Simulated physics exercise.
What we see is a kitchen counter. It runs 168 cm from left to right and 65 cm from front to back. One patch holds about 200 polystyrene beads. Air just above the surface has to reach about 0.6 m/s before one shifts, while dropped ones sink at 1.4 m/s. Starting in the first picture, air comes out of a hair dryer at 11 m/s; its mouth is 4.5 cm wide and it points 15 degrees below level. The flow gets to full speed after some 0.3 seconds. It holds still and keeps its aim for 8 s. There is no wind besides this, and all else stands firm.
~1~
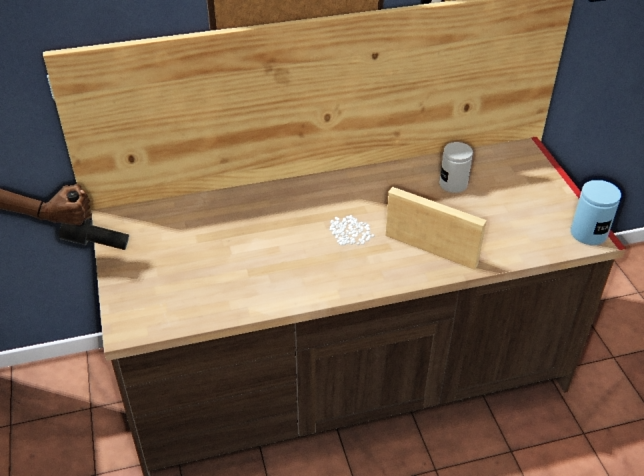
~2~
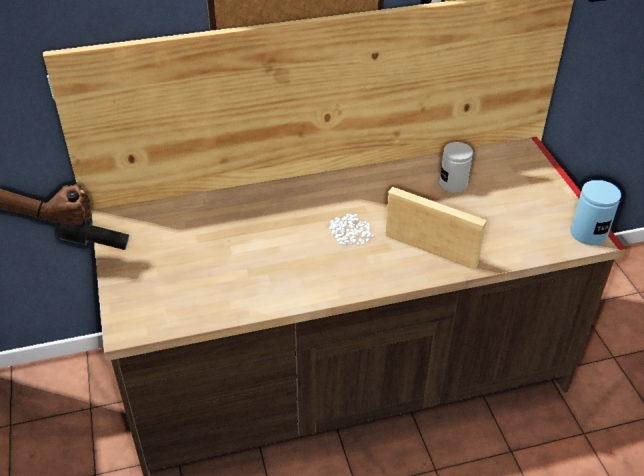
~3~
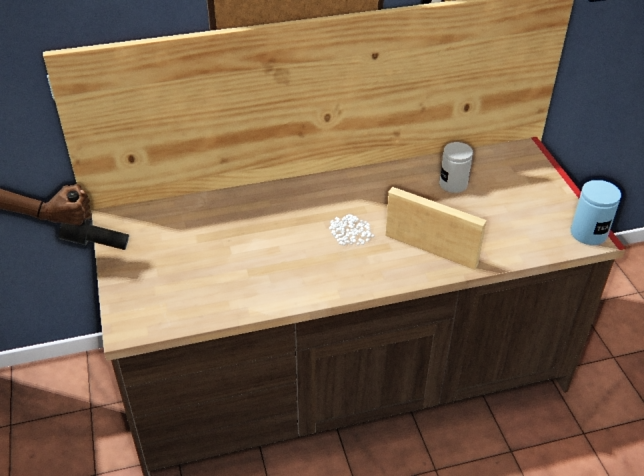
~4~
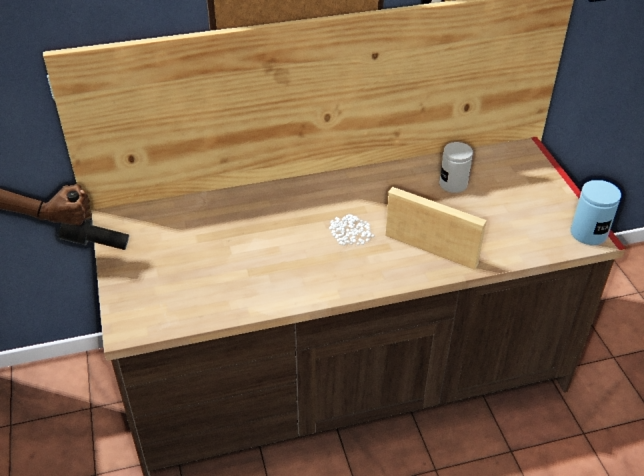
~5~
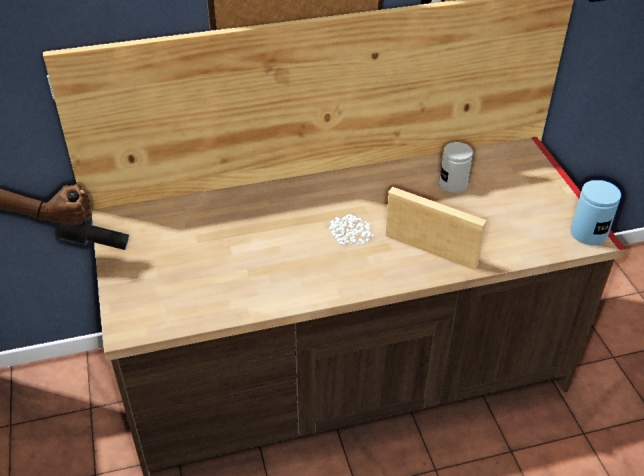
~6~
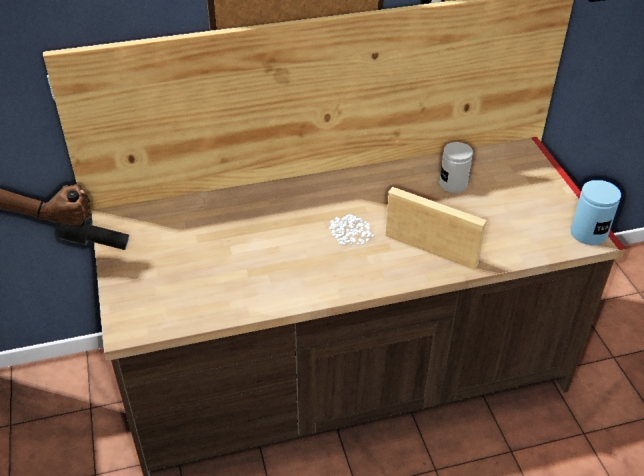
A small pile of white beads lying still on a wooden counter beside an upright board, while a hand at left holds a dark hair dryer.
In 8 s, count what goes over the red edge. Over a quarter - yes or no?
Over a quarter: Yes.
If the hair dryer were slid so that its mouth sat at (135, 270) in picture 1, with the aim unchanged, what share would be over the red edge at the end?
It would come out near 40 in a hundred.
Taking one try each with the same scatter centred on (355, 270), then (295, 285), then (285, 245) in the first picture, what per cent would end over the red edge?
About 0, 0 and 70 in a hundred, in that order.
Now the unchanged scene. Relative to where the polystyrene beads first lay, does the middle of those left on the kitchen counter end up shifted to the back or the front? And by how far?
It moves toward the near end, close to 10 cm.
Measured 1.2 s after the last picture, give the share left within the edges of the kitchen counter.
Close to 90 in a hundred are still there at that time.
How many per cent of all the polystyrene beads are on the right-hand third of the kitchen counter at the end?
Something close to 30 % ends up there.
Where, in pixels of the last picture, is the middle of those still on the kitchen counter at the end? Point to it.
The middle is around pixel (546, 218).
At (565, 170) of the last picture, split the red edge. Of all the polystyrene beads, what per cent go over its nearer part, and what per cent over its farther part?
Roughly 50 per cent nearer, roughly 20 per cent farther.
Then, 1.2 s after the last picture, 90 % are on the move or not yet settled, 0 % are over the red edge; the middle of those still in play is near (506, 190).
Then, 2.2 s after the last picture, 50 % are on the move or not yet settled, 45 % are over the red edge; the middle of those still in play is near (506, 185).
Then, 4.1 s after the last picture, 32 % are on the move or not yet settled, 58 % are over the red edge; the middle of those still in play is near (546, 216).
Then, 7.7 s after the last picture, at the end, 68 % are over the red edge; the middle of those still in play is near (546, 218).
